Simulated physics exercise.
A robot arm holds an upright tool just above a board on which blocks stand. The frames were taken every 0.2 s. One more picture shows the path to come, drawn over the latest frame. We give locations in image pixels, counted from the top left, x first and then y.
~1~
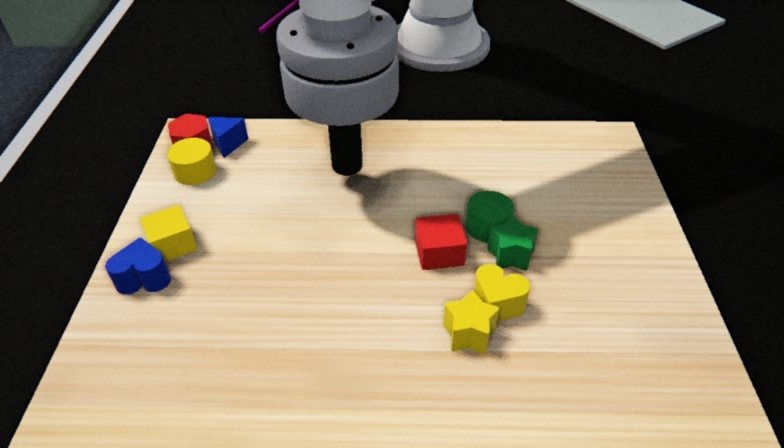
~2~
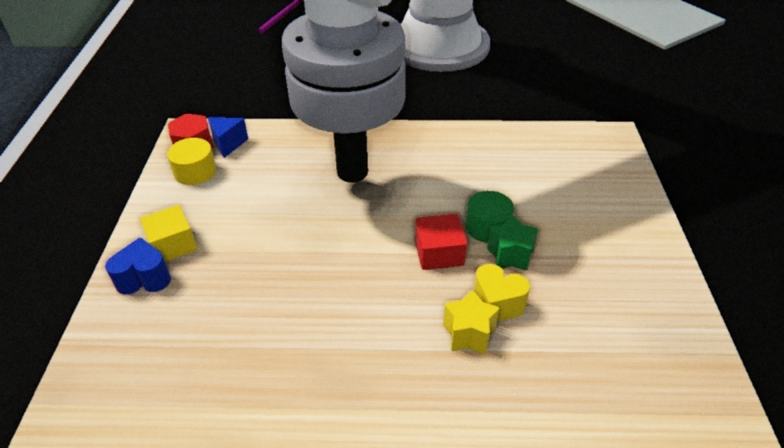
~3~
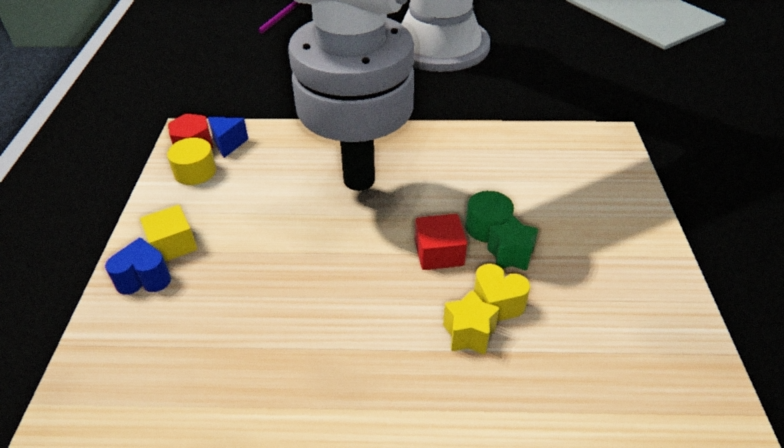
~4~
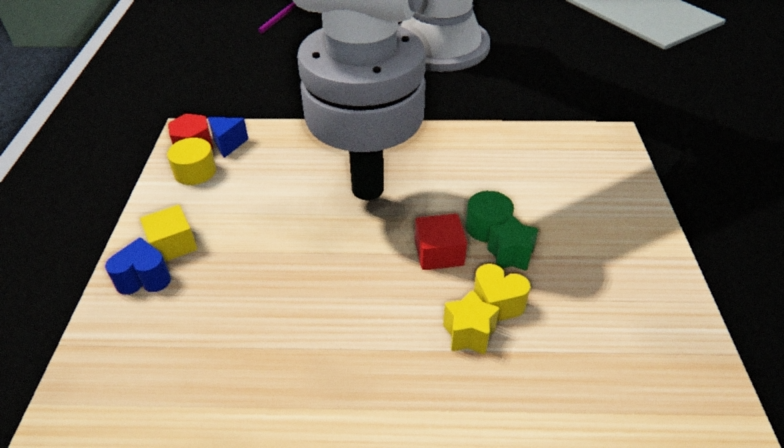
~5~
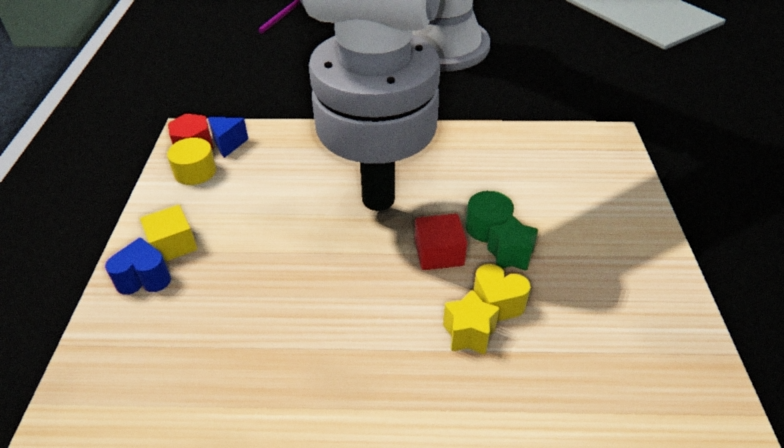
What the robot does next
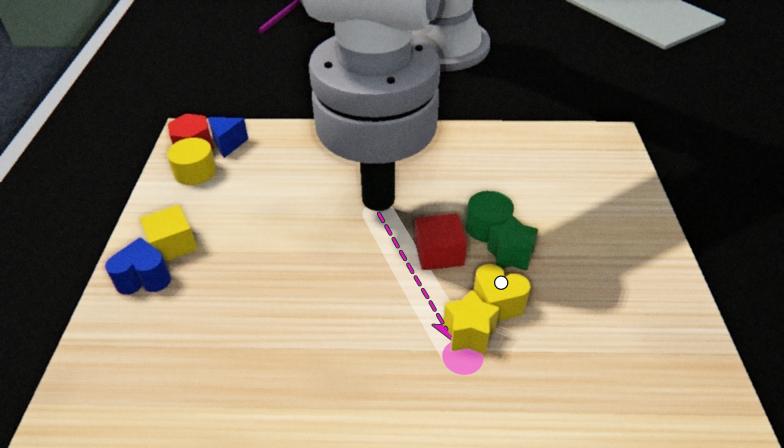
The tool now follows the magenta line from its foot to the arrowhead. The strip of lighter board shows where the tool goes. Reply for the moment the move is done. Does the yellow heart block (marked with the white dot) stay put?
Yes, it checks out.
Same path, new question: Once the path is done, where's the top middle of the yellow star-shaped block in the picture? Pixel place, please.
The middle of the upper face of the yellow star-shaped block will lie at about (508, 342) in the picture.
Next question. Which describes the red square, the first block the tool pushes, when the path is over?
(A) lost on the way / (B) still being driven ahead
Option A.
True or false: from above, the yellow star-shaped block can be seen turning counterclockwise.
It is true.
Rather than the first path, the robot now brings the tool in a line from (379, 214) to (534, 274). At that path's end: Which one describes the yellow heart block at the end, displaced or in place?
Shifted.
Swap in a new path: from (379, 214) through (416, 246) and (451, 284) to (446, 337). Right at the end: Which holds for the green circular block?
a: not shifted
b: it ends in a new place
Correct choice: A.
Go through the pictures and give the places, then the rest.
The first frame shows tool tip at (347, 167); block tops, red square at (441, 230); yellow star-shaped block at (472, 312); yellow heart block at (501, 283).
The second frame shows tool at (353, 174); blocks unchanged.
The third frame shows tool at (359, 182); blocks unchanged.
The fourth frame shows tool at (368, 191); blocks unchanged.
The fifth frame shows tool at (379, 201); red square at (441, 230); yellow star-shaped block at (472, 312); yellow heart block at (501, 283).
Path on the board, from (379, 214) directly to (463, 357); the dot is on the yellow heart block.
On the path given first. One third of the way, tool at (403, 243); nothing pushed yet.
Two thirds of the way, tool at (431, 291); red square at (447, 232).
At the end, tool at (464, 345); red square at (447, 232); yellow star-shaped block at (508, 342), turned 50° anticlockwise; yellow heart block in place.
